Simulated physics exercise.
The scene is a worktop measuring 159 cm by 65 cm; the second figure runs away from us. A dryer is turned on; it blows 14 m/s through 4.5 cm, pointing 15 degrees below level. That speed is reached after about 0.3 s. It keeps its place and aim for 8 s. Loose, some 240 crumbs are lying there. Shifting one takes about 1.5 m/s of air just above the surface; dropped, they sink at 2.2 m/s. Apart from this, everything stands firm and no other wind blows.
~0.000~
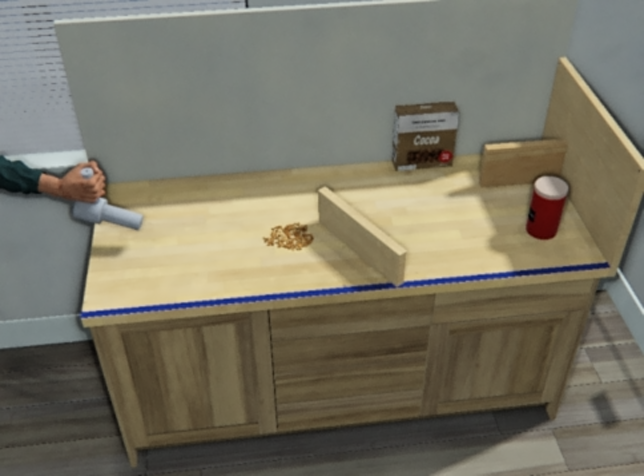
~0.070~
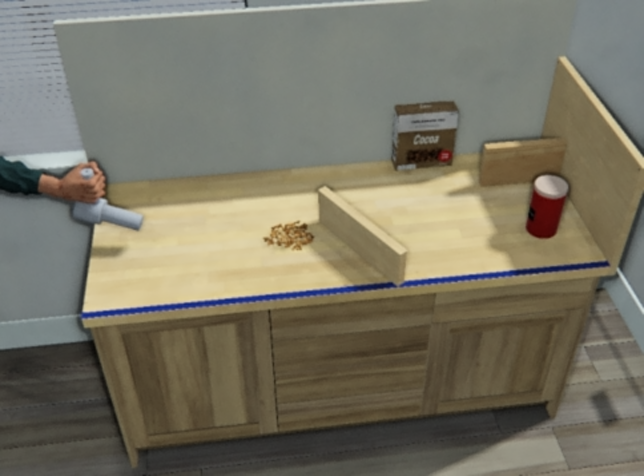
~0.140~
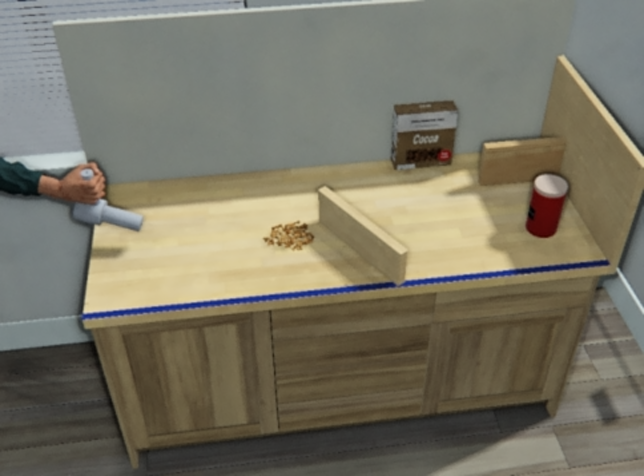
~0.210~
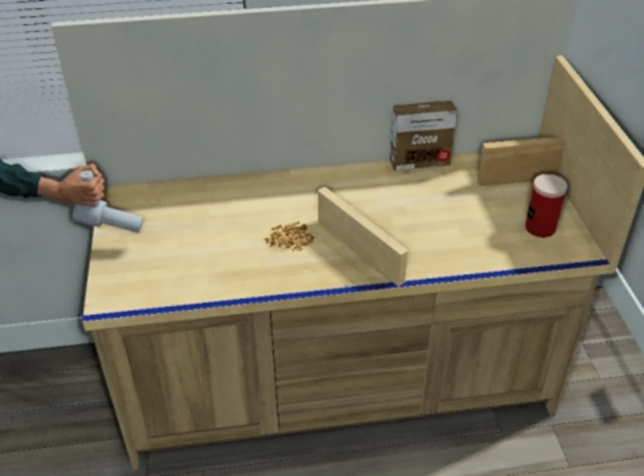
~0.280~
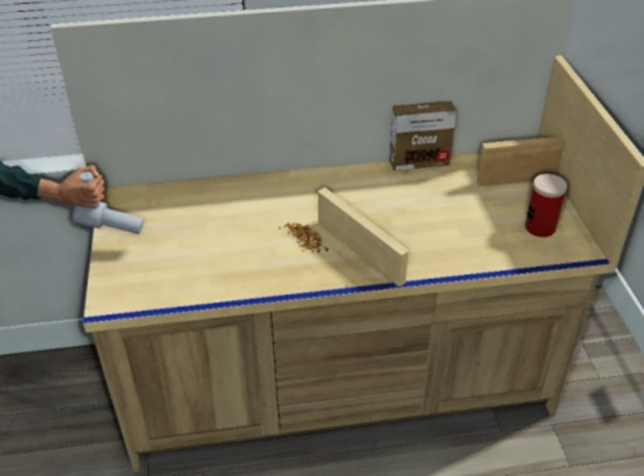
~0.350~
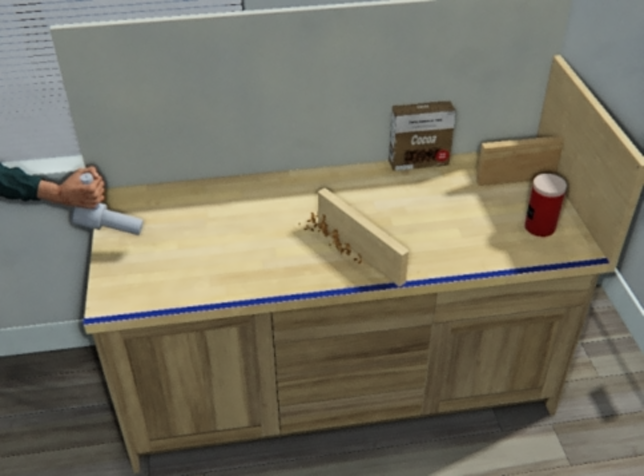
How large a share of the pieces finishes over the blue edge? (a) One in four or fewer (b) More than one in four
Option b: More than one in four.
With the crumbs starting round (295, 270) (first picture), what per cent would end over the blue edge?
I'd expect around 100 percent of them to end up there.
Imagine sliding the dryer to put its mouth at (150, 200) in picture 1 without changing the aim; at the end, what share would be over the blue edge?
Result: Approx. 100 %.
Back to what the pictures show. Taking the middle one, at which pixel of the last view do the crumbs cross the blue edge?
Somewhere about (387, 290).
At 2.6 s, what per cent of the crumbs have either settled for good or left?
I would put it at around 60 %.
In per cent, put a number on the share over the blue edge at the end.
70 %.
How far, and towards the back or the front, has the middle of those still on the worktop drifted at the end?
It drifts toward the rear side, close to 5 cm in all.
After 1.6 s the count stands so, 46 % are over the blue edge; the middle of those still in play is near (325, 229).
After 2.6 s the count stands so, 52 % are over the blue edge; the middle of those still in play is near (324, 225).
After 4.4 s the count stands so, 59 % are over the blue edge; the middle of those still in play is near (324, 224).
After 8.0 s, at the end, 65 % are over the blue edge; the middle of those still in play is near (324, 224).
